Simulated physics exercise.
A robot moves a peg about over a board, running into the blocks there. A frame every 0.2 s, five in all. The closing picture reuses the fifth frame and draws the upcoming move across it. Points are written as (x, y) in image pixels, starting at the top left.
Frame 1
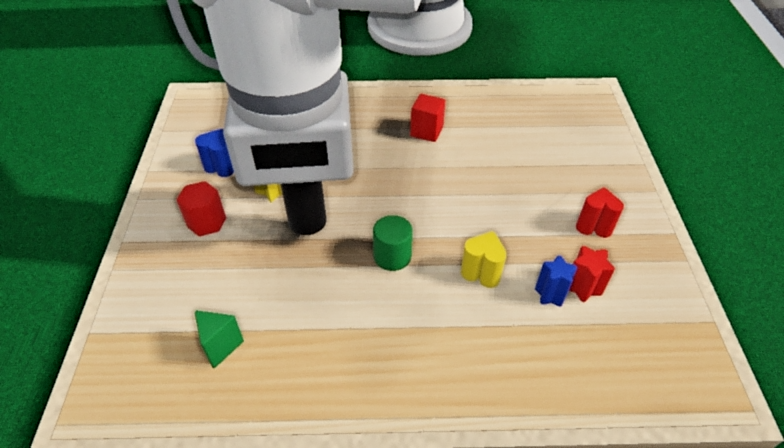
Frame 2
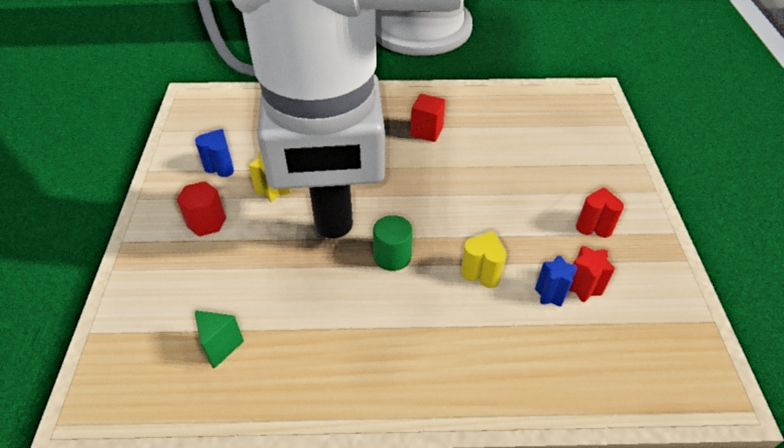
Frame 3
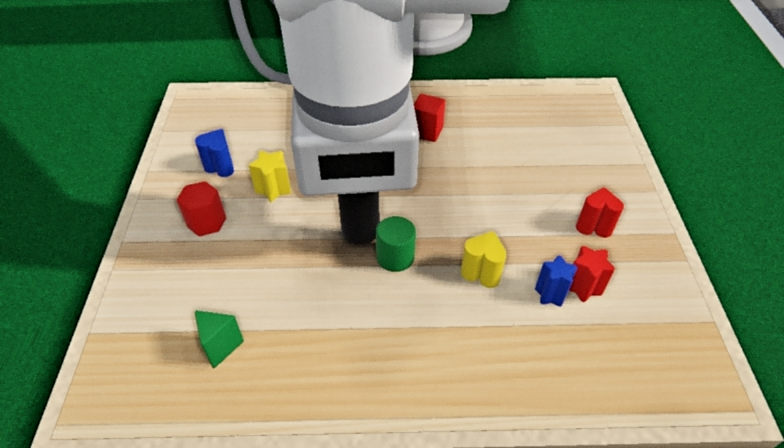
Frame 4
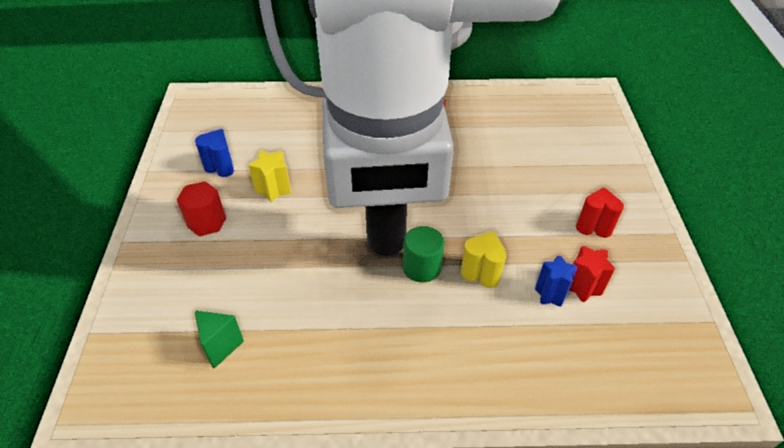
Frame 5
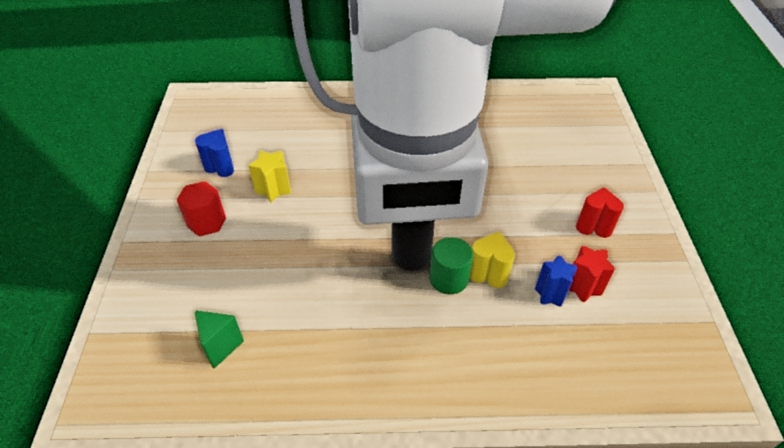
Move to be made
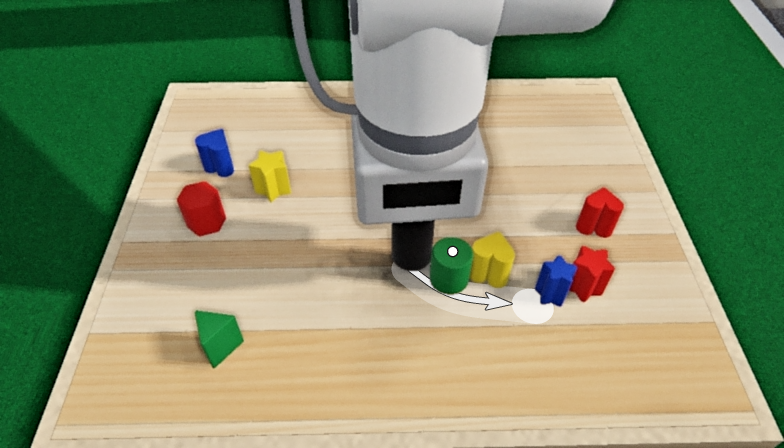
A robot arm with a black peg moves right across a wooden board scattered with coloured blocks, passing a yellow star and reaching a green cylinder. The peg pushes the cylinder right and slightly toward the viewer, up against a yellow heart block, which shifts a little to the right.
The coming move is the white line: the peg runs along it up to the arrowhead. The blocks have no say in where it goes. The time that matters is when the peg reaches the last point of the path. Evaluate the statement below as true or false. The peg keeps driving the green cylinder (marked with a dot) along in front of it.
The statement is true.
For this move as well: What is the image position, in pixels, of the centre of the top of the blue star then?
So, by the moment the path ends, you'll find the top centre of the blue star at (613, 267).
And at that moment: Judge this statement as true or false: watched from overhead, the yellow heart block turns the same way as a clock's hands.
That claim is false.
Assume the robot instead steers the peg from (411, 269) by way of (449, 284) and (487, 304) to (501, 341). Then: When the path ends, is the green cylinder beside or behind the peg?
Short answer: Yes.
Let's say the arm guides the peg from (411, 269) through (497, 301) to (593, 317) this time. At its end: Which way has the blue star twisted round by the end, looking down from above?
From the top: Counterclockwise.
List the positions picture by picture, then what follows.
In the first picture, tip of the peg at (308, 222), middles of tops, green cylinder at (393, 229), yellow heart block at (487, 246), blue star at (561, 268), red star at (595, 260).
In the second picture, peg at (334, 225), nothing pushed.
In the third picture, peg at (361, 230), green cylinder at (396, 230).
In the fourth picture, peg at (386, 241), green cylinder at (424, 240).
In the fifth picture, peg at (412, 255), green cylinder at (453, 252), yellow heart block at (495, 247), blue star at (561, 268), red star at (595, 260).
The line goes from (411, 269) by way of (445, 292) and (488, 301) to (533, 306); the dot is on the green cylinder.
What follows on the original path. One third of the way, peg at (448, 279); green cylinder at (493, 268); yellow heart block at (522, 246), turned 35° anticlockwise.
Two thirds of the way, peg at (492, 288); green cylinder at (539, 276); yellow heart block at (541, 243), turned 95° anticlockwise; blue star at (571, 268); red star at (598, 258).
At the end, peg at (537, 293); green cylinder at (584, 278); yellow heart block at (543, 242), turned 105° anticlockwise; blue star at (613, 267), turned 15° anticlockwise; red star at (630, 250), turned 15° anticlockwise.
